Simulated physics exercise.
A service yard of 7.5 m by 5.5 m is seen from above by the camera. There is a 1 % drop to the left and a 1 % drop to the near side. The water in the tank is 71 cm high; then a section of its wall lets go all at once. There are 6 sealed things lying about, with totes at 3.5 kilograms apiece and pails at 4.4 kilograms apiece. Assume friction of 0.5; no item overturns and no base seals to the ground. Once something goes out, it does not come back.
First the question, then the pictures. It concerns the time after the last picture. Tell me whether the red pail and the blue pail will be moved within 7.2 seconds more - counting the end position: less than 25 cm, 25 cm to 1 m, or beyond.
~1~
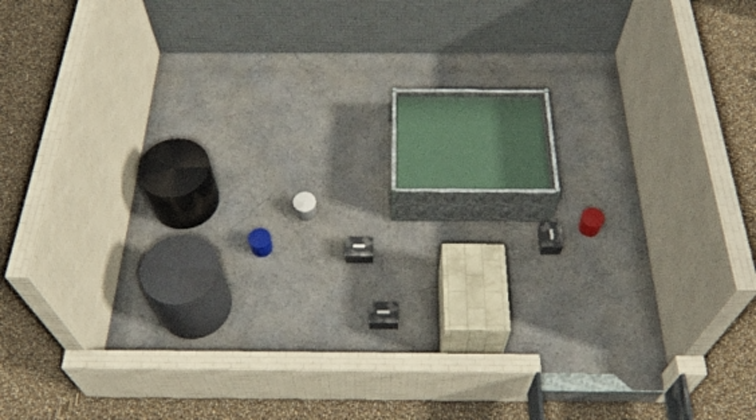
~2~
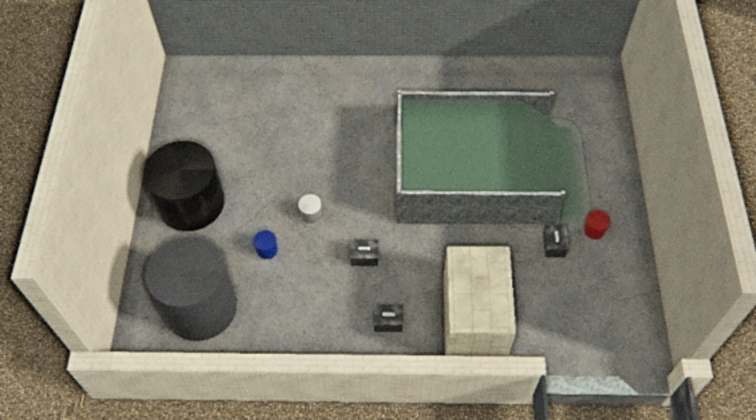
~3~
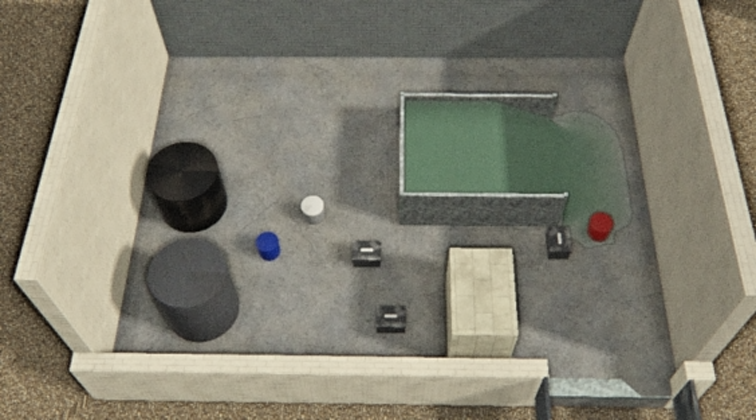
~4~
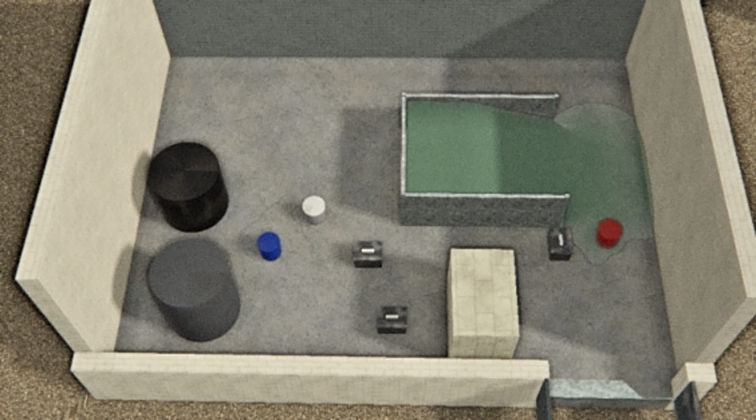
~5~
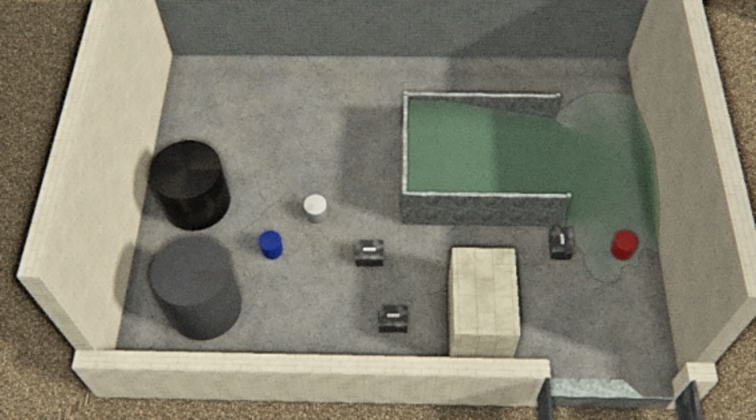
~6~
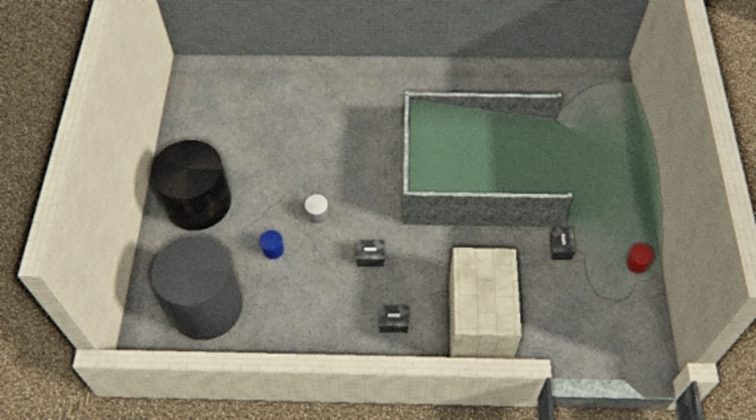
Result: The red pail is swept a long way. The blue pail is left where it was.
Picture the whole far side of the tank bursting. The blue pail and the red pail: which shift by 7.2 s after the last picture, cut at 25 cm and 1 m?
Then the blue pail shifts slightly and the red pail goes a great distance.
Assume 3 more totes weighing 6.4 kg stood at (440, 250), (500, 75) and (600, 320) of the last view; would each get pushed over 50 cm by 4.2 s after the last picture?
In the order listed: Behind the line; across the line; across the line.
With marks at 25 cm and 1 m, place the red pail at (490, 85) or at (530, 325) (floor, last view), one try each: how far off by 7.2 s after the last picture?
Outcomes in order: It is taken a long way; it is taken a long way.
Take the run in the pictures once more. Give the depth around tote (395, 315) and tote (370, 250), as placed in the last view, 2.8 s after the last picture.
0 and 0 cm.
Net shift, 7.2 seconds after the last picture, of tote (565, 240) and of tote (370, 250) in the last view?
The first ends 20 cm from its start, the second 0 cm.
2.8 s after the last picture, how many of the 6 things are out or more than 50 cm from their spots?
Answer: 1.
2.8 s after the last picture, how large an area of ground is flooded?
Somewhere about 23 m2, give or take.
Then, 0.9 s after the last picture the red pail is near (637, 378), 2.3 m from its start, aground; the blue pail is near (271, 240), 0.0 m from its start, aground; 0 of 6 are out; 0 afloat.
Then, 2.8 s after the last picture the red pail has gone out; the blue pail is near (271, 240), 0.0 m from its start, aground; 1 of 6 are out; 0 afloat.
Then, 4.8 s after the last picture the red pail has gone out; the blue pail is near (271, 240), 0.0 m from its start, aground; 1 of 6 are out; 0 afloat.
Then, 7.2 s after the last picture the red pail has gone out; the blue pail is near (271, 240), 0.0 m from its start, aground; 1 of 6 are out; 0 afloat.
